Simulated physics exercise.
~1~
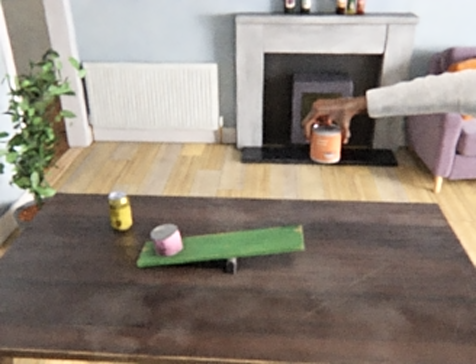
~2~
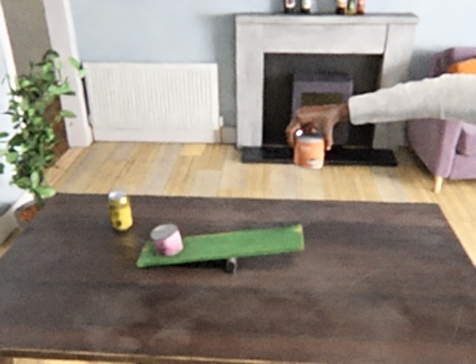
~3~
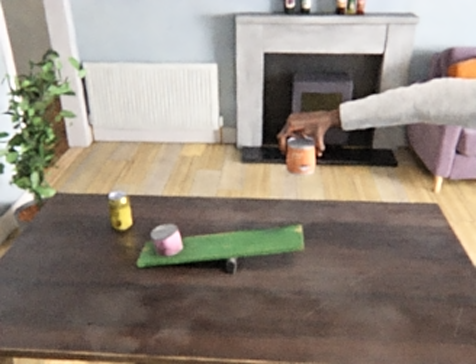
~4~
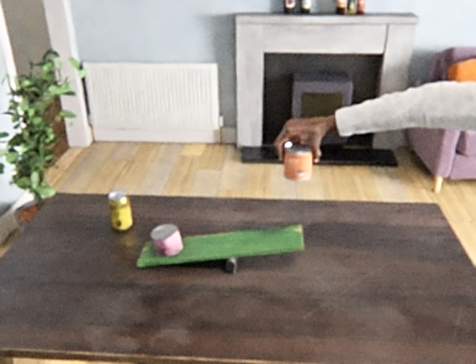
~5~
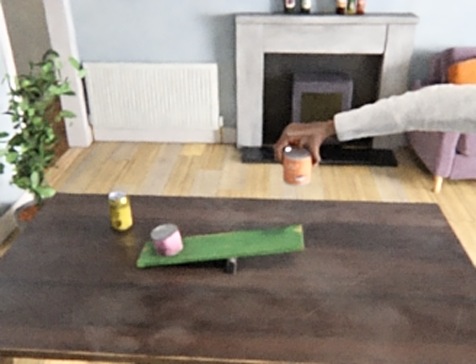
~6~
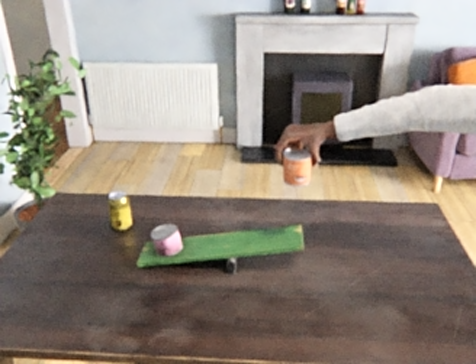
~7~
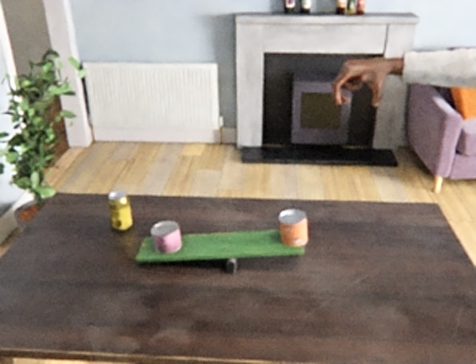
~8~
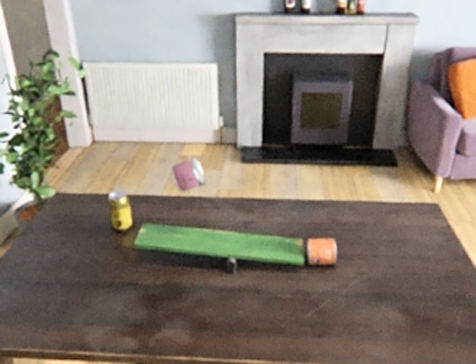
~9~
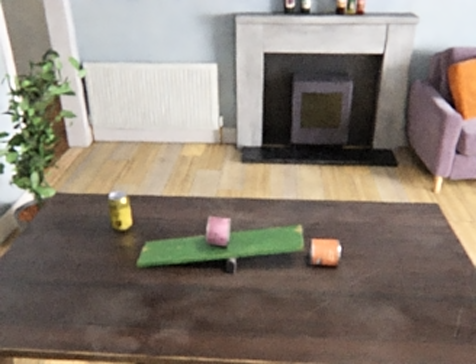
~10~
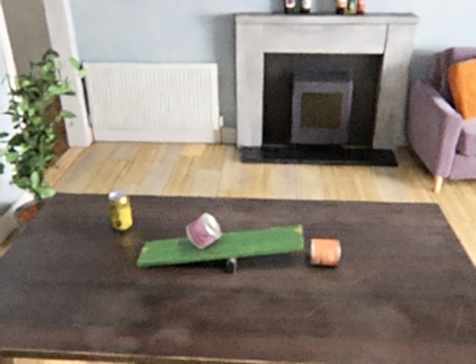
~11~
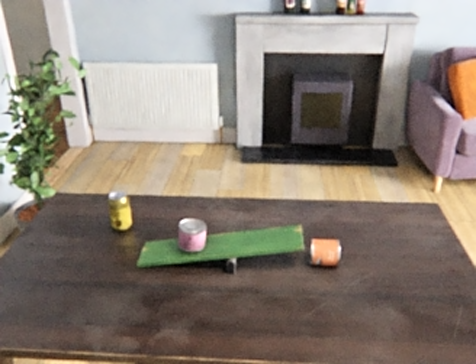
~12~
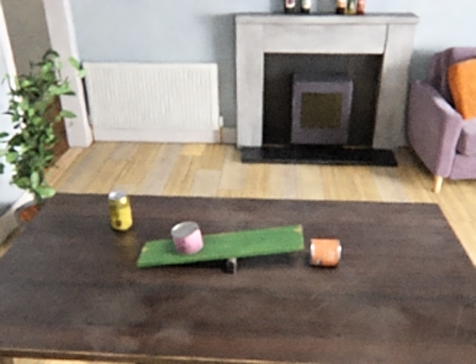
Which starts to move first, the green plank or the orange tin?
The orange tin starts to move first, carried by the hand while the green plank is still at rest. The plank tips only after the tin has been released onto it.
